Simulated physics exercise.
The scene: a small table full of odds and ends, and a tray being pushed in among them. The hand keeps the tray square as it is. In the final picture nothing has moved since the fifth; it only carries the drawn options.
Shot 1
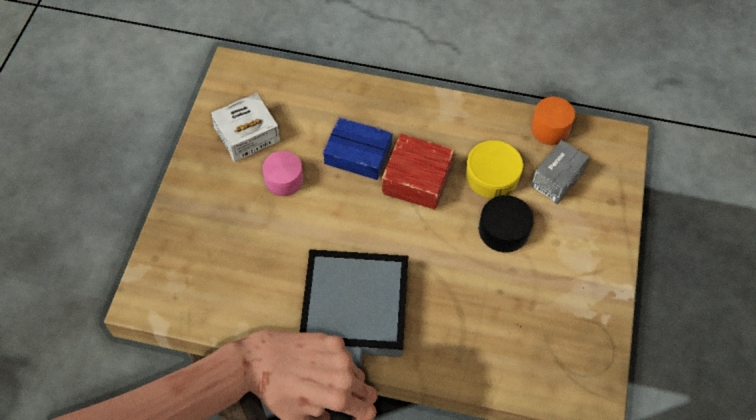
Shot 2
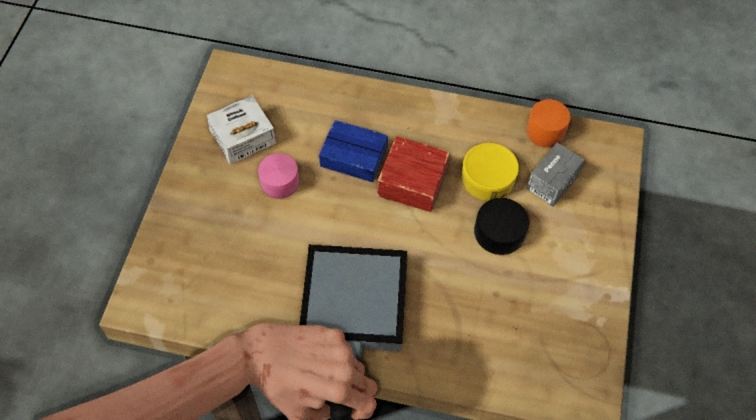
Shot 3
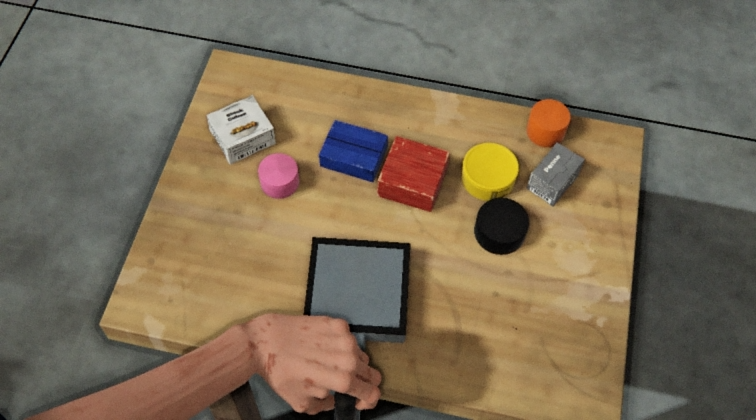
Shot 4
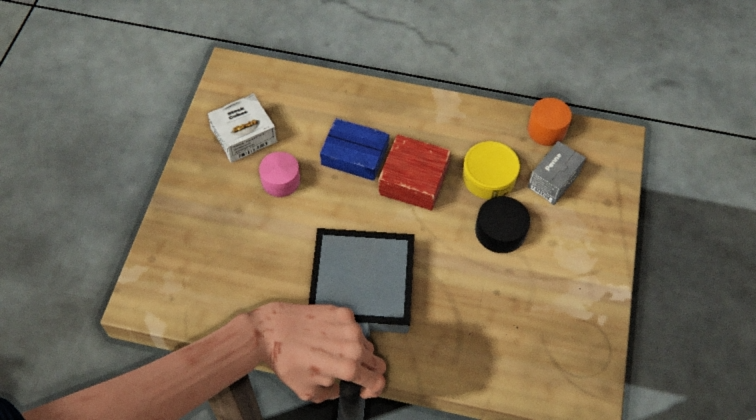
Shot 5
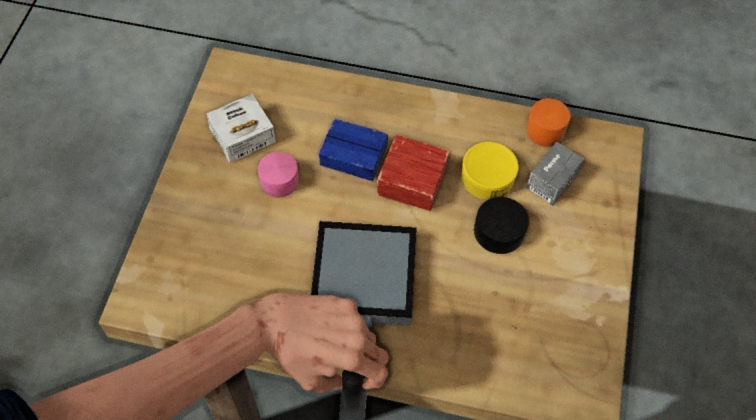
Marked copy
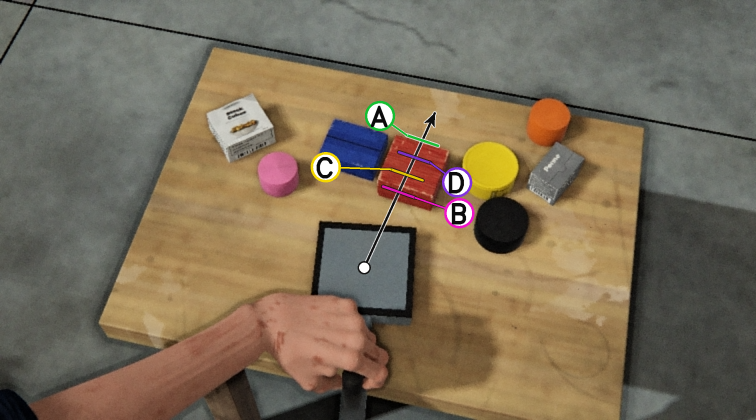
The clip opens on a wooden table holding a white box, pink tin, blue and red blocks, yellow tub, orange and black pots and a grey packet. A hand grips a square tray by its handle, then slides it slightly away and a little right, while the other objects stay put.
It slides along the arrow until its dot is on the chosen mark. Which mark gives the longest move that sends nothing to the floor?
At A, and not beyond.
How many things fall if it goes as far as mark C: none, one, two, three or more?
The count is none.
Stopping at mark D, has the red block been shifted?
By then, yes.
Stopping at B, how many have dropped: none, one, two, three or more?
By then, none.
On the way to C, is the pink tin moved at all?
No.
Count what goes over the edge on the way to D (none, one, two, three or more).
By then, none.
On the marked copy, A at (422, 141); B at (399, 192); C at (407, 175); D at (415, 157); the arrow from (364, 268) to (435, 113); the white dot at (364, 268).
Following A. Soon after the start, tray (386, 225); red block (413, 160); orange pot (548, 123).
Later, tray (408, 178); red block (431, 117); blue box (352, 122).
In the end, tray (421, 148); red block (443, 89); blue box (350, 112); nothing has fallen.
As for the rest, B is safe but short; C is safe but short; D is safe but short.
